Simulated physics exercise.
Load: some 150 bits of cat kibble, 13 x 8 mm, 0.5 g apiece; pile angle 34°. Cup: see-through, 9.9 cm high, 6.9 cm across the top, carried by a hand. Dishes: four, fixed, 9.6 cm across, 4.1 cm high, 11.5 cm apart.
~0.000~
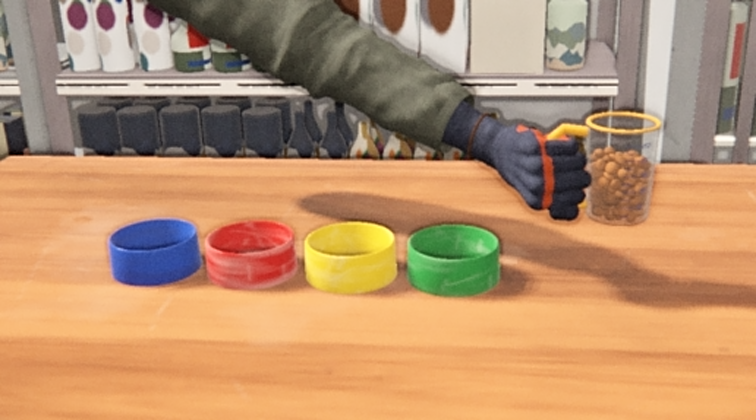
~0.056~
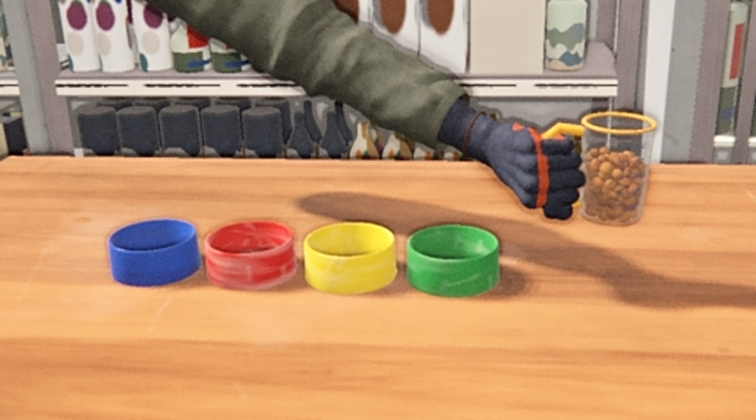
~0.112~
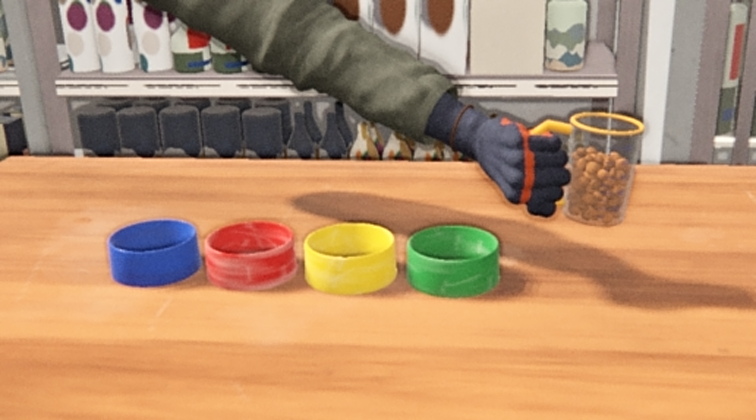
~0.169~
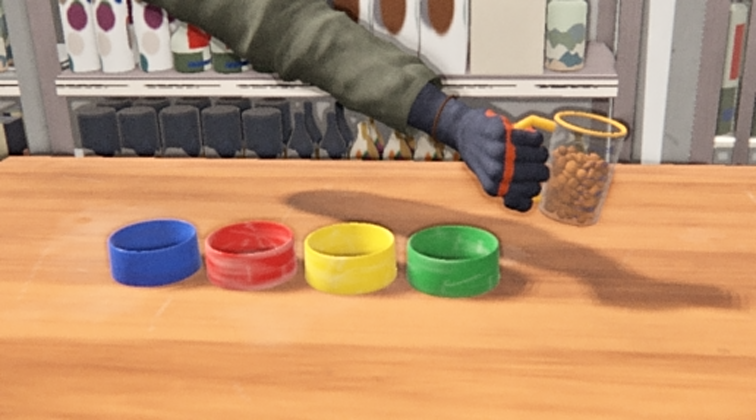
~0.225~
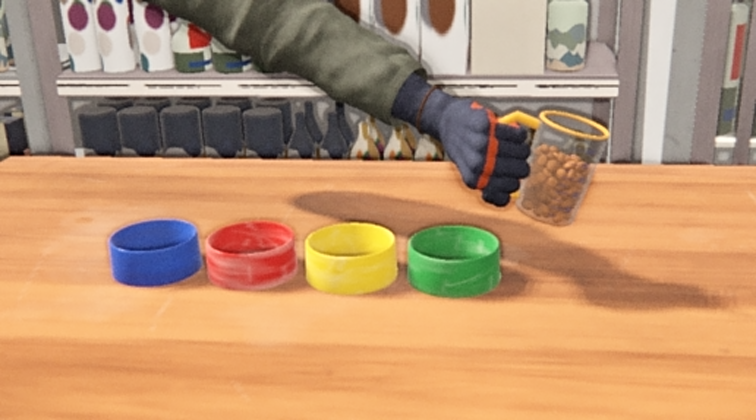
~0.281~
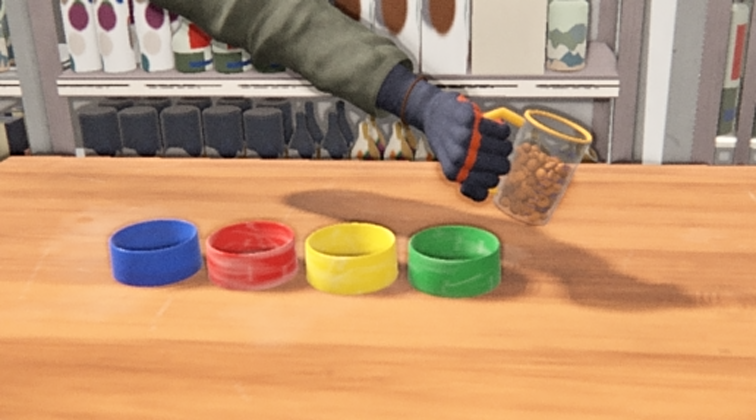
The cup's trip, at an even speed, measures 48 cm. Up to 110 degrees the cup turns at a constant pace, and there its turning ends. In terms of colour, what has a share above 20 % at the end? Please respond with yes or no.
Red yes, blue no, green no, yellow no, counter no.
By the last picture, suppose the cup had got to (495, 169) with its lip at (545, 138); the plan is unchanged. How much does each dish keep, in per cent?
Red 90, blue 0, green 0, yellow 0.
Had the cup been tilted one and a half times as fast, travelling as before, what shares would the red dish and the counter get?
The red dish would get 60 and the counter 10.
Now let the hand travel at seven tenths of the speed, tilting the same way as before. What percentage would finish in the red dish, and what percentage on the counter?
Shares: Red 50, counter 10.
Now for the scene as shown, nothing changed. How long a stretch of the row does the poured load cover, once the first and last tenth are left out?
I'd estimate close to 6 cm.
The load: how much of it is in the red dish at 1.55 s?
About 20 per cent by then.
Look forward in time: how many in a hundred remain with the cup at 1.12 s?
100 per cent.
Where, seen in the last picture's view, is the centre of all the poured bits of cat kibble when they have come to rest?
Roughly (243, 254).
Then, at 0.79 s, tilt 68 degrees; cup holds 100 %.
Then, at 1.12 s, tilt 99 degrees; cup holds 100 %.
After 1.55 s, tilt 110 degrees; cup holds 80 %, red 20 %.
By 3.6 s all is still; red 90 %, blue 0 %, green 0 %, yellow 0 %, counter 0 %, cup 10 %.
